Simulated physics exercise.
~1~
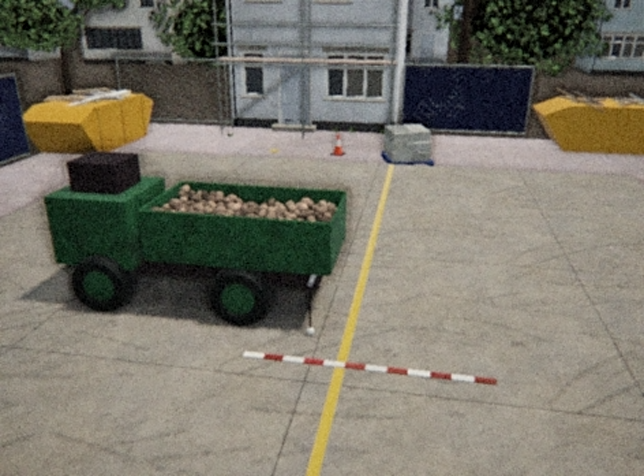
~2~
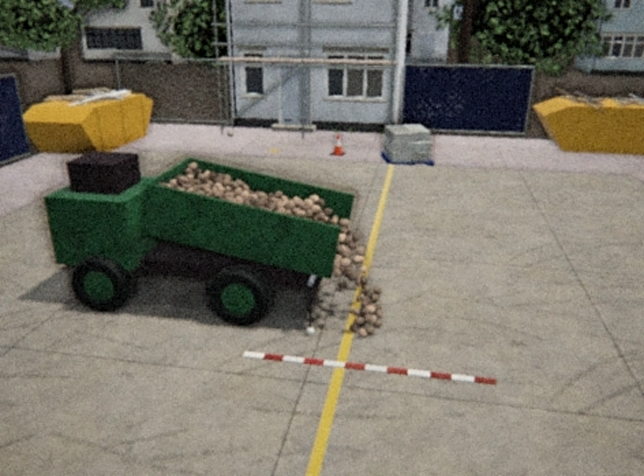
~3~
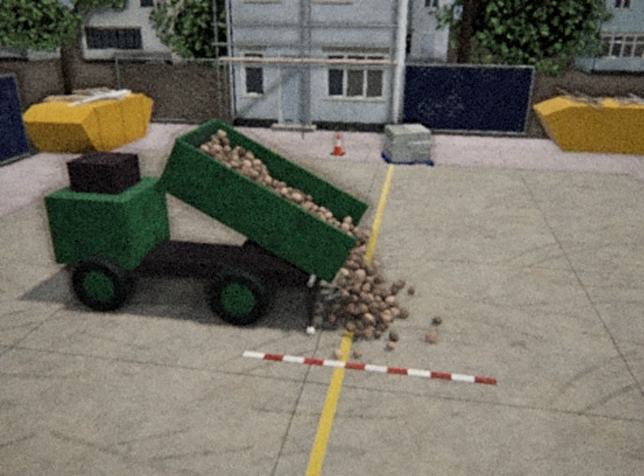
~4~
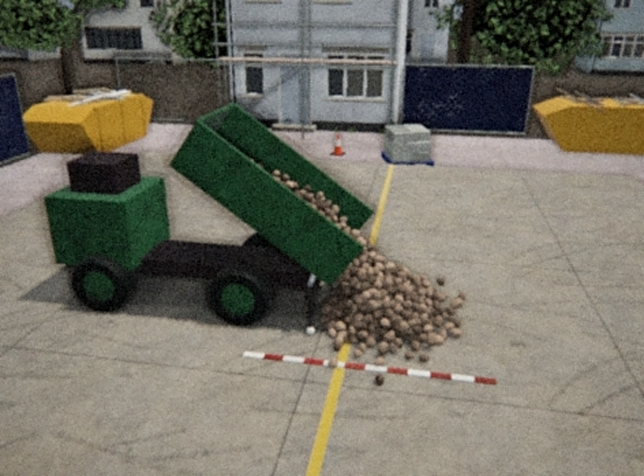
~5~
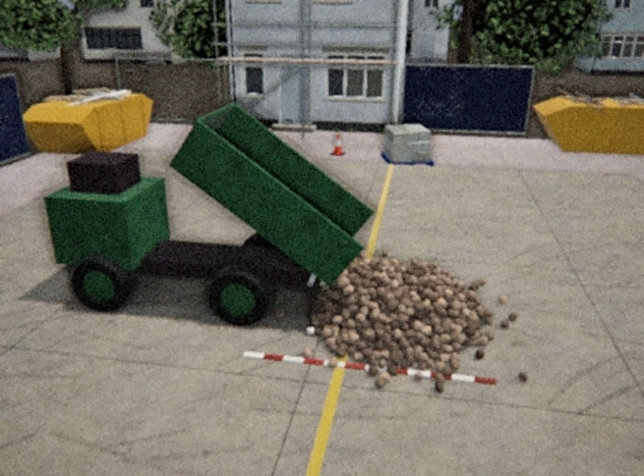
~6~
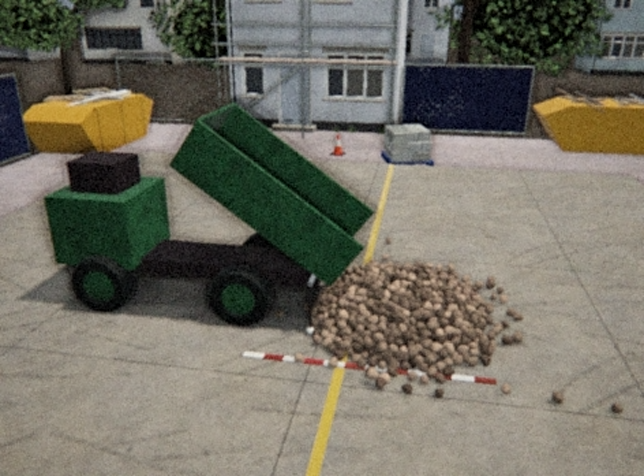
Green tipper truck raising its bed and pouring brown cobbles into a spreading heap, mostly right of a yellow ground line.
